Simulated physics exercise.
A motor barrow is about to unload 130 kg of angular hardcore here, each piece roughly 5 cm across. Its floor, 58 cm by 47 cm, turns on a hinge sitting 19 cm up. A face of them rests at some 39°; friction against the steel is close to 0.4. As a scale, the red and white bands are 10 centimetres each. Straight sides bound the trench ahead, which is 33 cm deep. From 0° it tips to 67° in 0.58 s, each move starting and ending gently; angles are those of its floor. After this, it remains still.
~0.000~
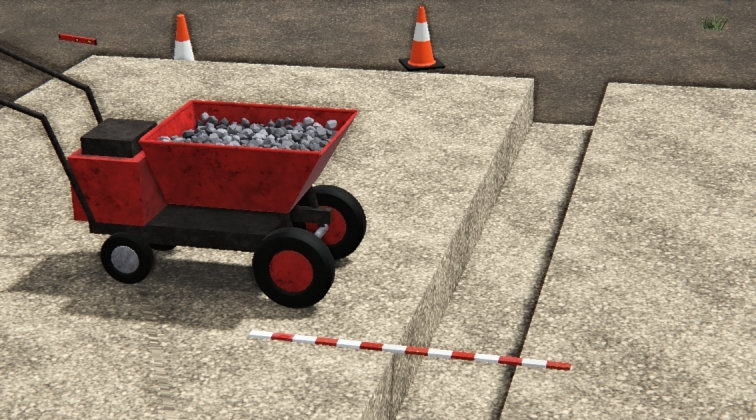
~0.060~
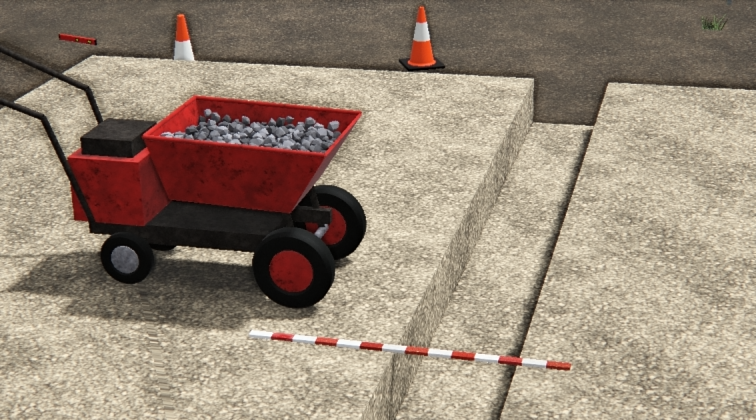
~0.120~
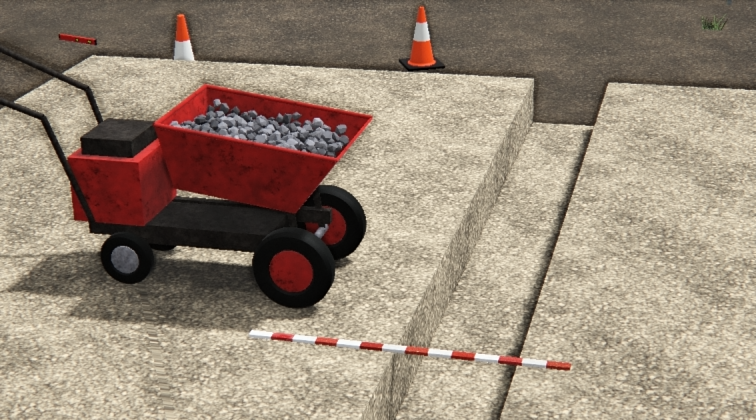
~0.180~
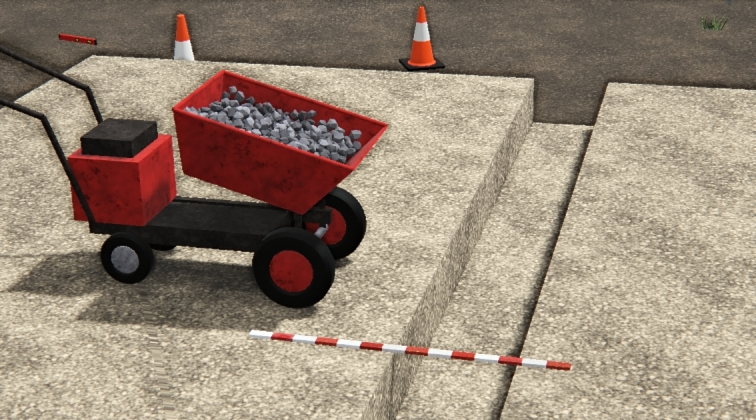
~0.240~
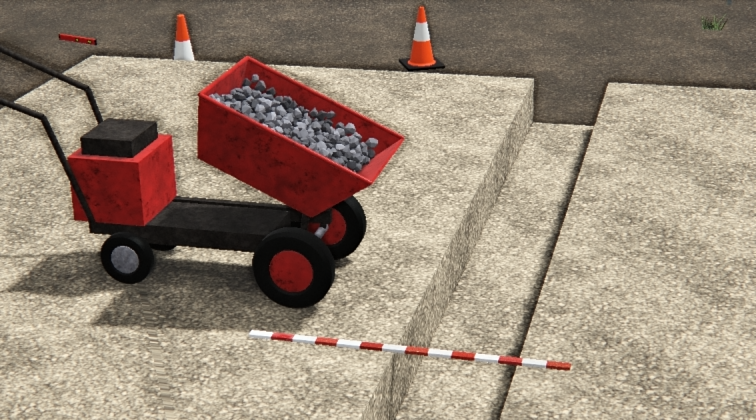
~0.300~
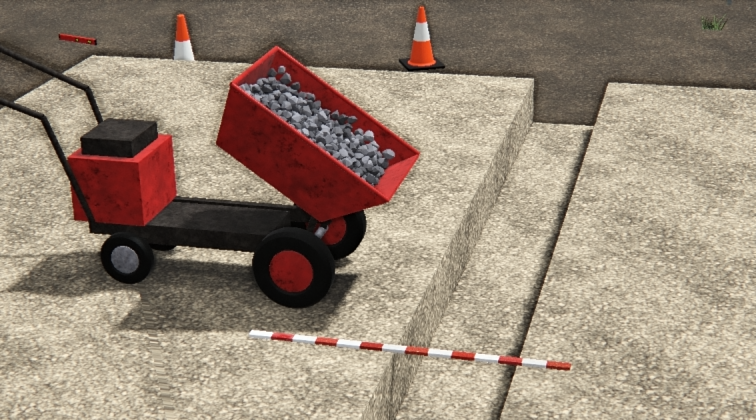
In this clip, a red skip filled with grey stones on a wheeled motor barrow tilts steadily forward to the right, its rear rising high above the black chassis while the barrow stays in place beside a straight-sided trench.
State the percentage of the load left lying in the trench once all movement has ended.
The share left there is about 64 per cent.
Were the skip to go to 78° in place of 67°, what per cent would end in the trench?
I'd expect around 90 in a hundred.
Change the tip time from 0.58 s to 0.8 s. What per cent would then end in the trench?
Close to 55 per cent then.
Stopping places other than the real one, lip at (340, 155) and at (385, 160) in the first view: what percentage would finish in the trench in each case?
Result: Close to 50 then close to 20 per cent.
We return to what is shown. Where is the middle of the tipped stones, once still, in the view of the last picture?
Middle at around (504, 352), I'd say.
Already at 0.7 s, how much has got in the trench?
15 per cent, give or take.
After 0.4 s the floor is at 56°; 100 % in the skip; the foremost stones are at (406, 212).
After 0.7 s the floor is at 67°; 83 % in the skip, 17 % in the trench; the foremost stones are at (500, 330).
After 1.0 s the floor is at 67°; 37 % in the skip, 58 % in the trench, 5 % past the trench; the foremost stones are at (629, 315).
After 3.0 s the floor is at 67°; 31 % in the skip, 64 % in the trench, 5 % past the trench; the foremost stones are at (694, 305).
